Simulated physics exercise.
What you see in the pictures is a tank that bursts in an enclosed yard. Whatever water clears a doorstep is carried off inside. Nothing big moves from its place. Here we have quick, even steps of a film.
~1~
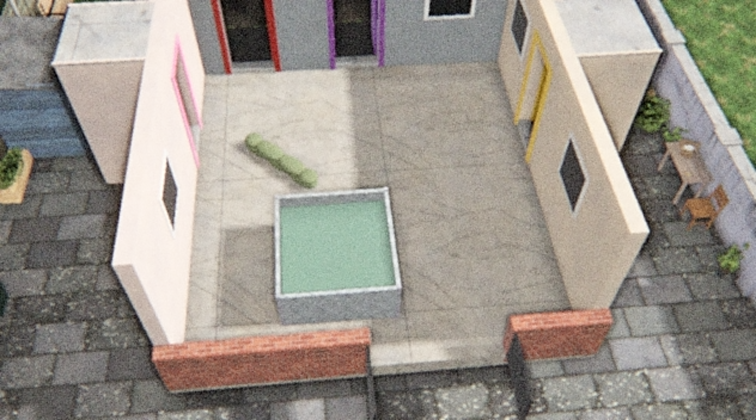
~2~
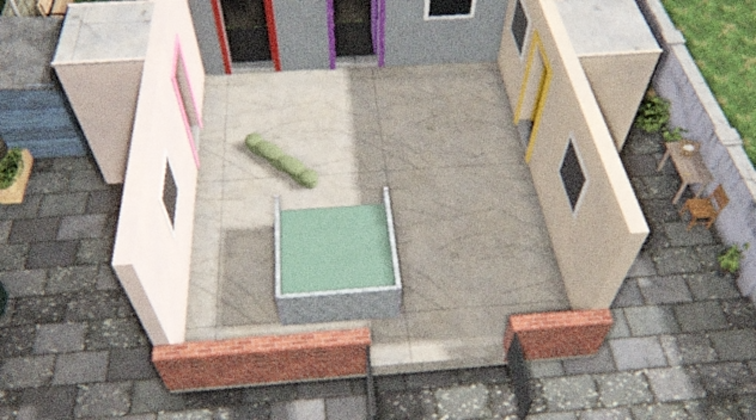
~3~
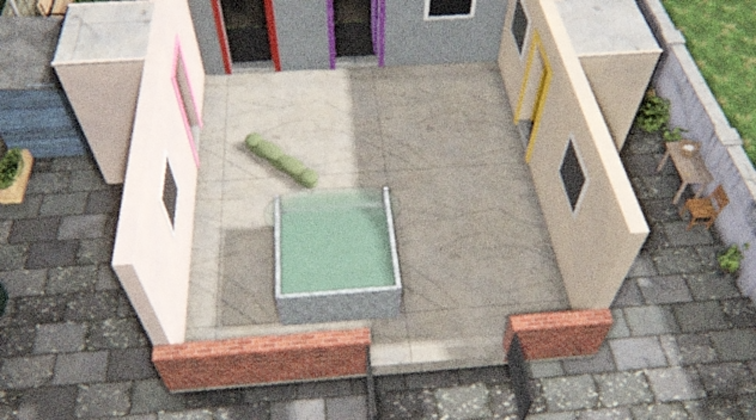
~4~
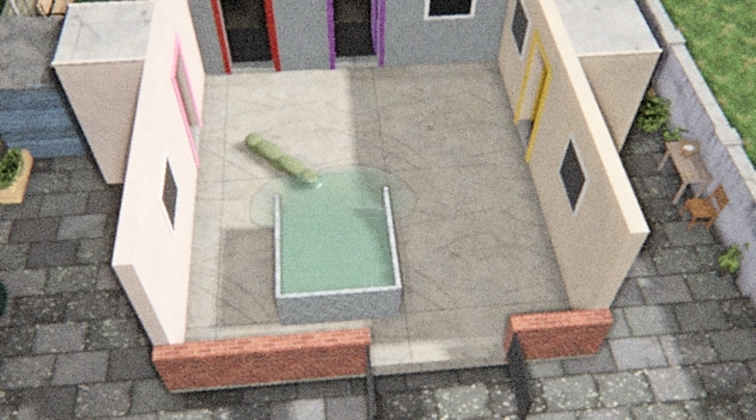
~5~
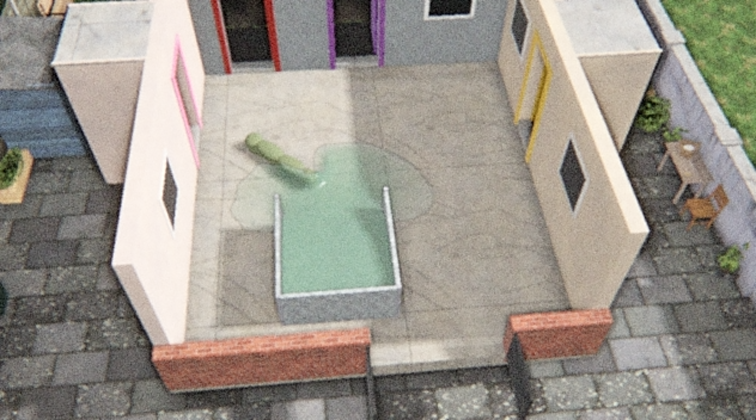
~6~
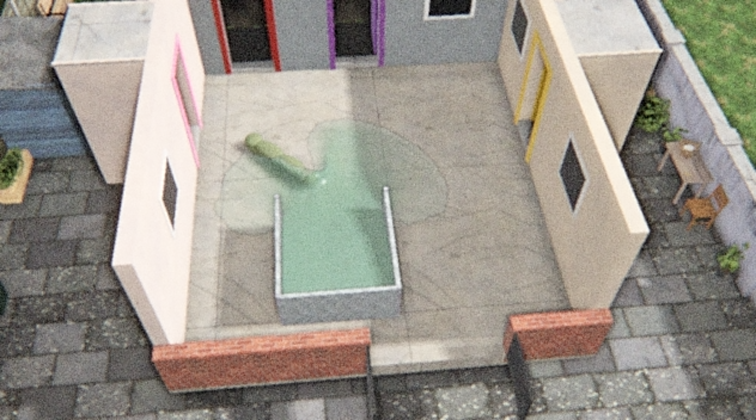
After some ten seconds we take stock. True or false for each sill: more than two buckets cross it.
Pink door - true; purple door - true; red door - true; yellow door - false.
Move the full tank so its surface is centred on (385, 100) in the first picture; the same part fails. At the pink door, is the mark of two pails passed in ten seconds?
Then: Pink is under.
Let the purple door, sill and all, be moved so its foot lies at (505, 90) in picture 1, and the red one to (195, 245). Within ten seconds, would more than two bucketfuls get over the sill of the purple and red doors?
The purple door exceeds it, while the red door falls short.
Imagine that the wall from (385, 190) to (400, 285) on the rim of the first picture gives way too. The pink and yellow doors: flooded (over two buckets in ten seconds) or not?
I'd say the pink one stays shy of the line and the yellow one stays shy of the line.
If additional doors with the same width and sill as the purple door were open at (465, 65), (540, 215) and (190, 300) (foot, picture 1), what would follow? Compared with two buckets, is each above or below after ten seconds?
Same order as asked - exceeds the limit, stays within the limit and stays within the limit.
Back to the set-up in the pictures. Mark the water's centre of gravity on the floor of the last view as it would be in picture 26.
At roughly (350, 145).
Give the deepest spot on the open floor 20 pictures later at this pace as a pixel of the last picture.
Close to (495, 63), I'd say.
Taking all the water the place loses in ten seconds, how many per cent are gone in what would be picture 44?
Share gone by then: About 65 %.
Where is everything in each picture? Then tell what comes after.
The first picture shows still water in the water tank at (335, 243).
In the second picture, water pours out on the water tank's far side and has run to a hidden place.
In the third picture, water pours out on the water tank's far side and has run to (270, 210).
In the fourth picture, the front is at (397, 181), out from the gap on the water tank's far side.
In the fifth picture, the front is at (370, 147), out from the gap on the water tank's far side.
In the sixth picture, water pours out on the water tank's far side and has run to (355, 123).
A moment on, water covers 40 % of the floor; the pink door under two buckets in, the purple door under two buckets in, the red door not reached, the yellow door not reached.
Next, water covers 55 % of the floor; the pink door over two buckets in, the purple door far over two buckets in, the red door wet at the sill, nothing in, the yellow door wet at the sill, nothing in.
Then, water covers 60 % of the floor; the pink door far over two buckets in, the purple door far over two buckets in, the red door over two buckets in, the yellow door wet at the sill, nothing in.
Later, water covers 85 % of the floor; the pink door far over two buckets in, the purple door far over two buckets in, the red door over two buckets in, the yellow door wet at the sill, nothing in.
In the end, water covers 95 % of the floor; the pink door far over two buckets in, the purple door far over two buckets in, the red door over two buckets in, the yellow door wet at the sill, nothing in.
